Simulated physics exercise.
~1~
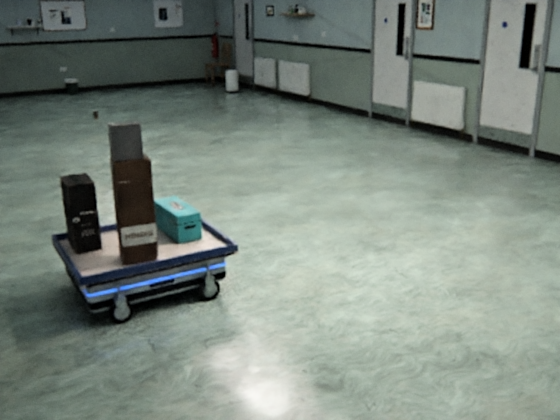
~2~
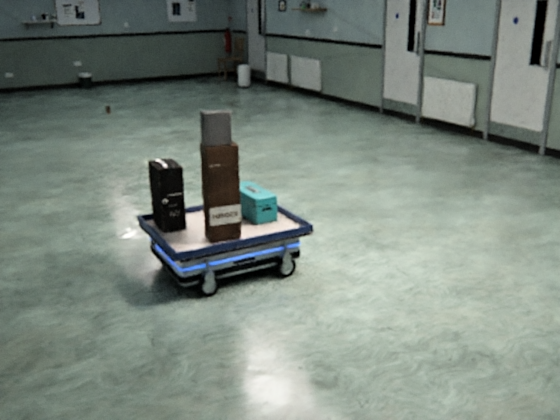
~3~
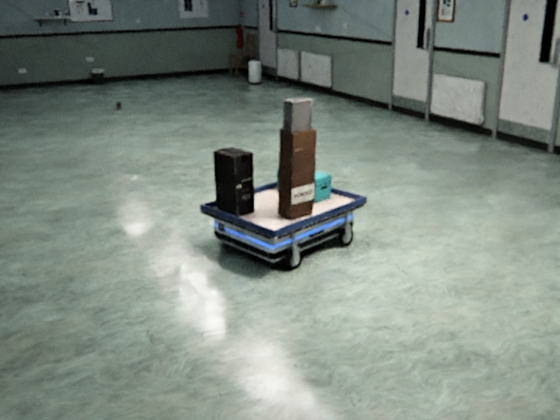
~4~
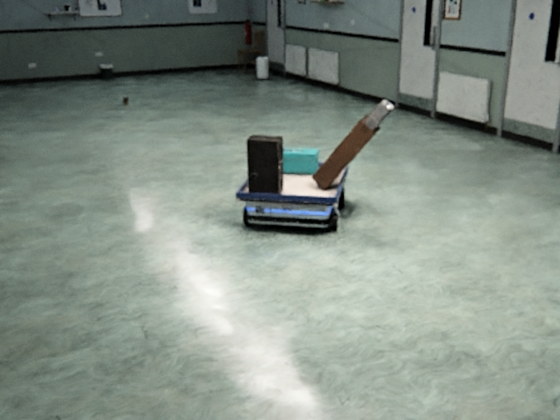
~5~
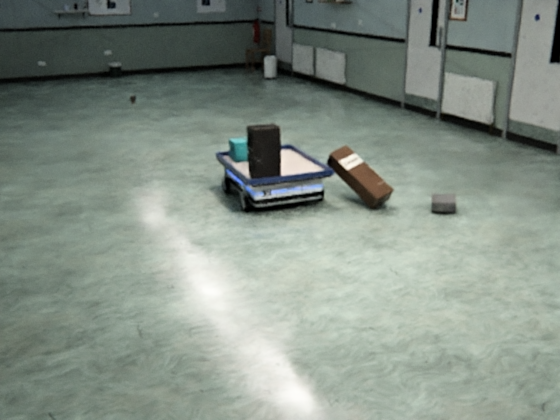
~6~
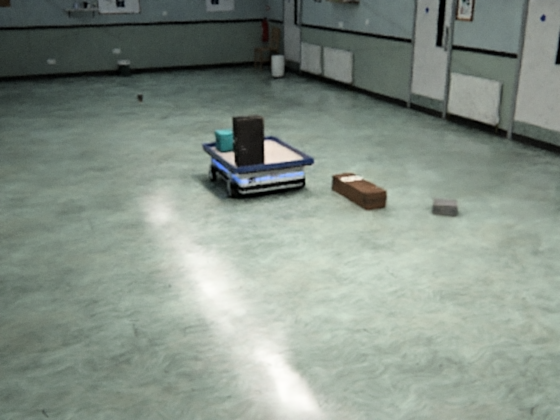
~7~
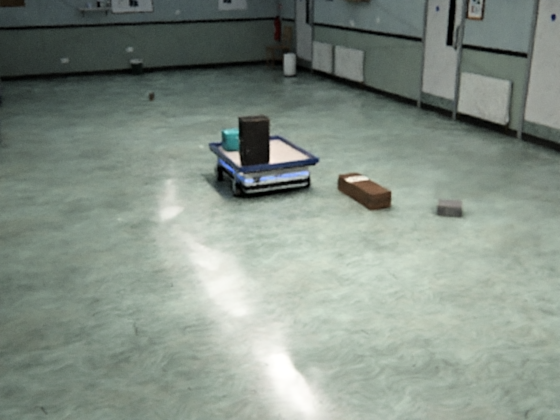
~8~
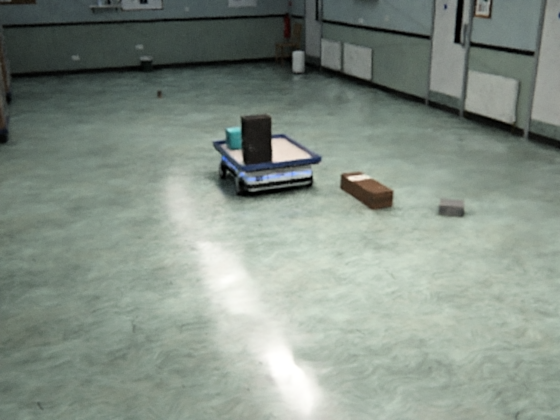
In a hall, a wheeled cart curving away as brown and grey boxes topple off, black and turquoise ones staying aboard.
